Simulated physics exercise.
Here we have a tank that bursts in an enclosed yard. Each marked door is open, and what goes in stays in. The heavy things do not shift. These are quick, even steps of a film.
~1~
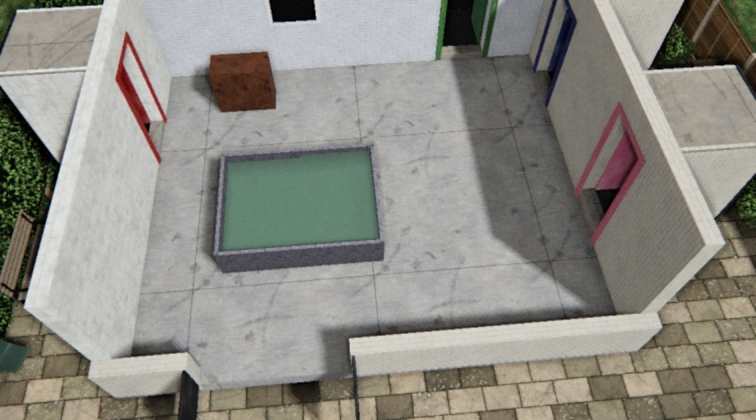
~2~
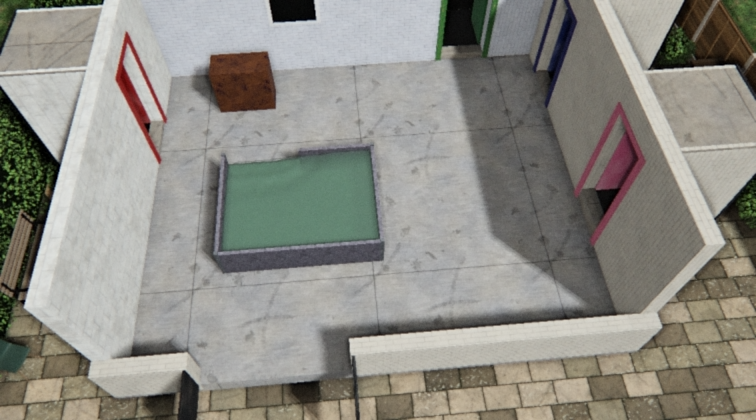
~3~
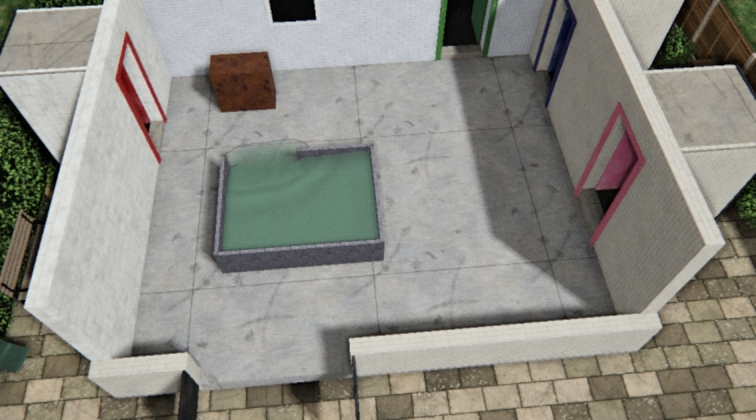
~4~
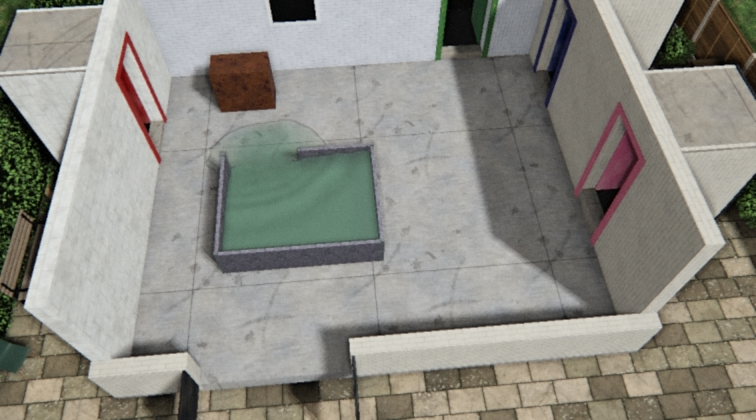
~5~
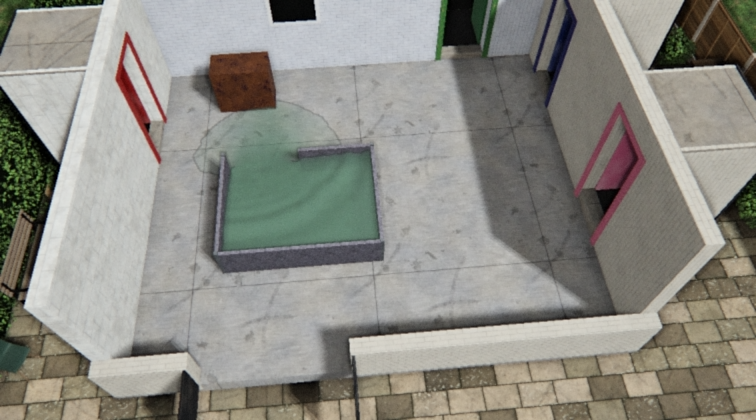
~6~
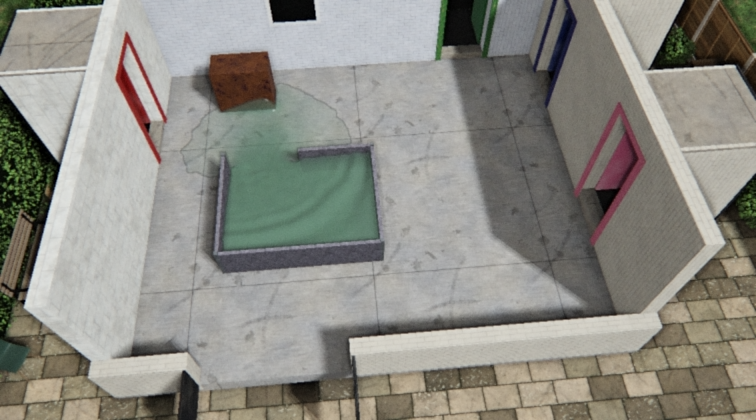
The footage shows a rectangular tank of green water standing still in a walled yard, then its far side opens and water pours through the gap, spreading thinly across the grey paving and reaching a rusty brown block.
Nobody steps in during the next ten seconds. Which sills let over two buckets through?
In the end: The pink door admits no more than that; the red door lets in a lot; the blue door lets in a lot; the green door admits no more than that.
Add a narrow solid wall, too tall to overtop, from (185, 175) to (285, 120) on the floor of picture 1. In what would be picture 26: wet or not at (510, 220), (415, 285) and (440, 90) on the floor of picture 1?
One after the other: Not flooded, no water, awash.
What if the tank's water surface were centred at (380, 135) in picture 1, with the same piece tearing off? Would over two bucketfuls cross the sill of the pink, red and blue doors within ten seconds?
Then: The pink one takes less, the red one holds, the blue one lets more in.
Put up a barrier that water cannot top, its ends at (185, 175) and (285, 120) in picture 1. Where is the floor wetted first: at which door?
I say the green one.
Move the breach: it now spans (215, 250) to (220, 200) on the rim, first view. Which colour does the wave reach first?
First comes the one in red.
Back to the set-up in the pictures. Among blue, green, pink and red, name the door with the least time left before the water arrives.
It is the red-painted one.
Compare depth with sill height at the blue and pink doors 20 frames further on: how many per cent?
In turn 30 and 0 per cent.
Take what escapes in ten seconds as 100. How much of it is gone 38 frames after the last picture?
About 65 per cent.
A moment on, water covers 15 % of the floor; the pink door not reached, the red door wet at the sill, nothing in, the blue door not reached, the green door not reached.
Next, water covers 20 % of the floor; the pink door not reached, the red door over two buckets in, the blue door not reached, the green door not reached.
Then, water covers 35 % of the floor; the pink door not reached, the red door far over two buckets in, the blue door wet at the sill, nothing in, the green door wet at the sill, nothing in.
Later, water covers 60 % of the floor; the pink door wet at the sill, nothing in, the red door far over two buckets in, the blue door over two buckets in, the green door wet at the sill, nothing in.
In the end, water covers 85 % of the floor; the pink door wet at the sill, nothing in, the red door far over two buckets in, the blue door far over two buckets in, the green door wet at the sill, nothing in.
